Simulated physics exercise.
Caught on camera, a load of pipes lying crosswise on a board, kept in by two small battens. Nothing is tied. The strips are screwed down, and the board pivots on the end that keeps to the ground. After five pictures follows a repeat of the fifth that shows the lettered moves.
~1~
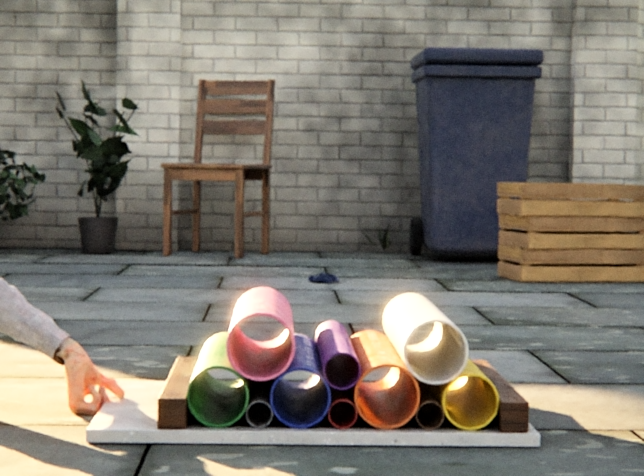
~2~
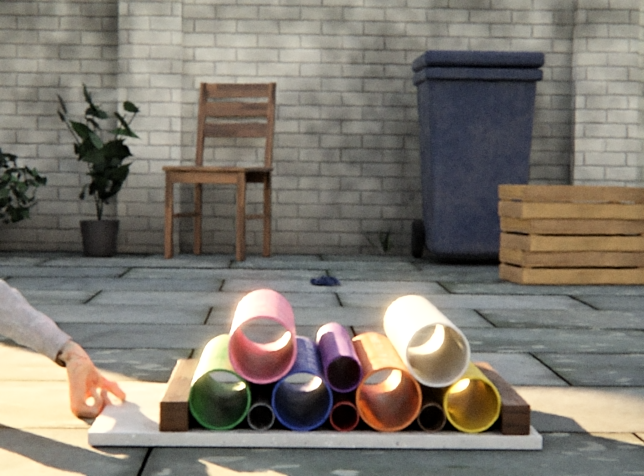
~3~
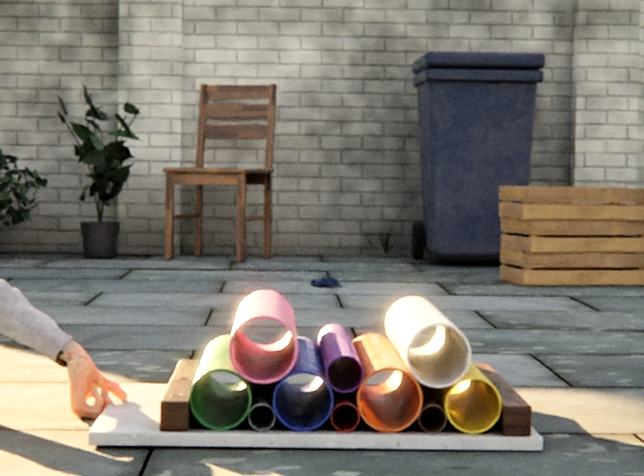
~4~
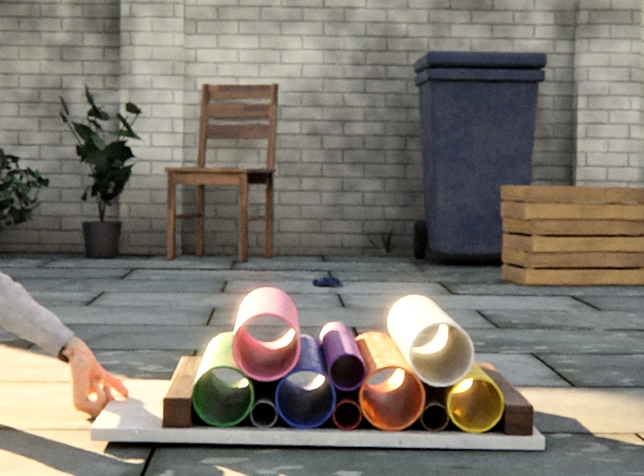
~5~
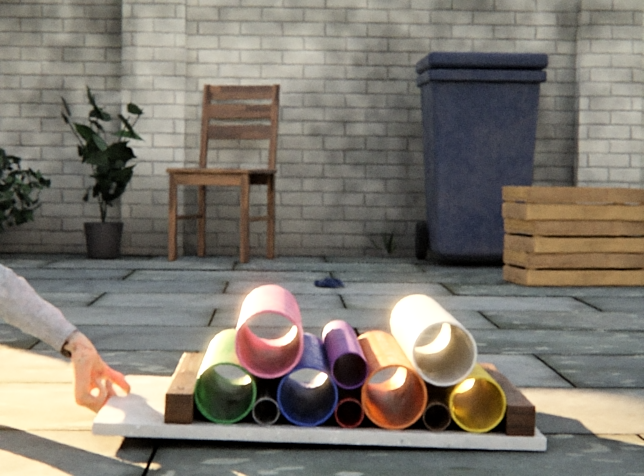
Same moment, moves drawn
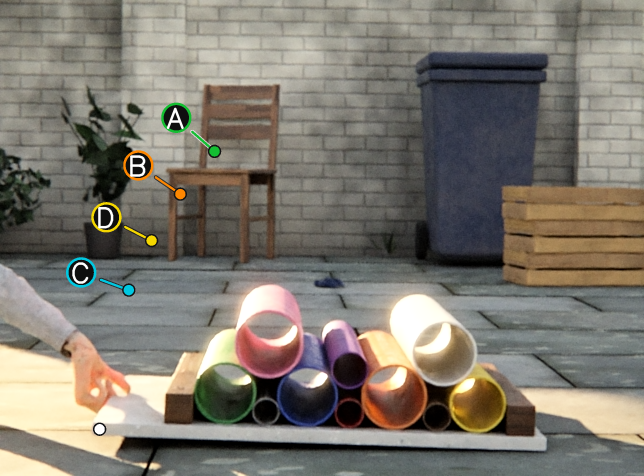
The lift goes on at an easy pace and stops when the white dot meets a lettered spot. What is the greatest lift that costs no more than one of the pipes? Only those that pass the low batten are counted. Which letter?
The highest mark that will do is B.
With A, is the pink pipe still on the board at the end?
No, with A.
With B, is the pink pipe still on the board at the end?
The pink pipe: Yes.
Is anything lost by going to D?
At D: No.
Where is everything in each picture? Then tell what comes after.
In the first picture, yellow pipe (471, 402); white pipe (436, 352).
In the second picture, white pipe (437, 355); pink pipe (262, 349).
In the third picture, board (313, 400); green pipe (220, 399); grey pipe (262, 417).
In the fourth picture, board (315, 398); green pipe (223, 396); grey pipe (264, 415).
In the fifth picture, board (317, 396); green pipe (225, 393); grey pipe (266, 411).
On the copy, A at (215, 151); B at (180, 194); C at (129, 290); D at (151, 241); the white dot at (99, 429).
On B. First, board at 19°.
Then, board at 34°.
Finally, board at 34°, none over the low batten.
By contrast, A two over the low batten (white, pink); C none over the low batten; D none over the low batten.
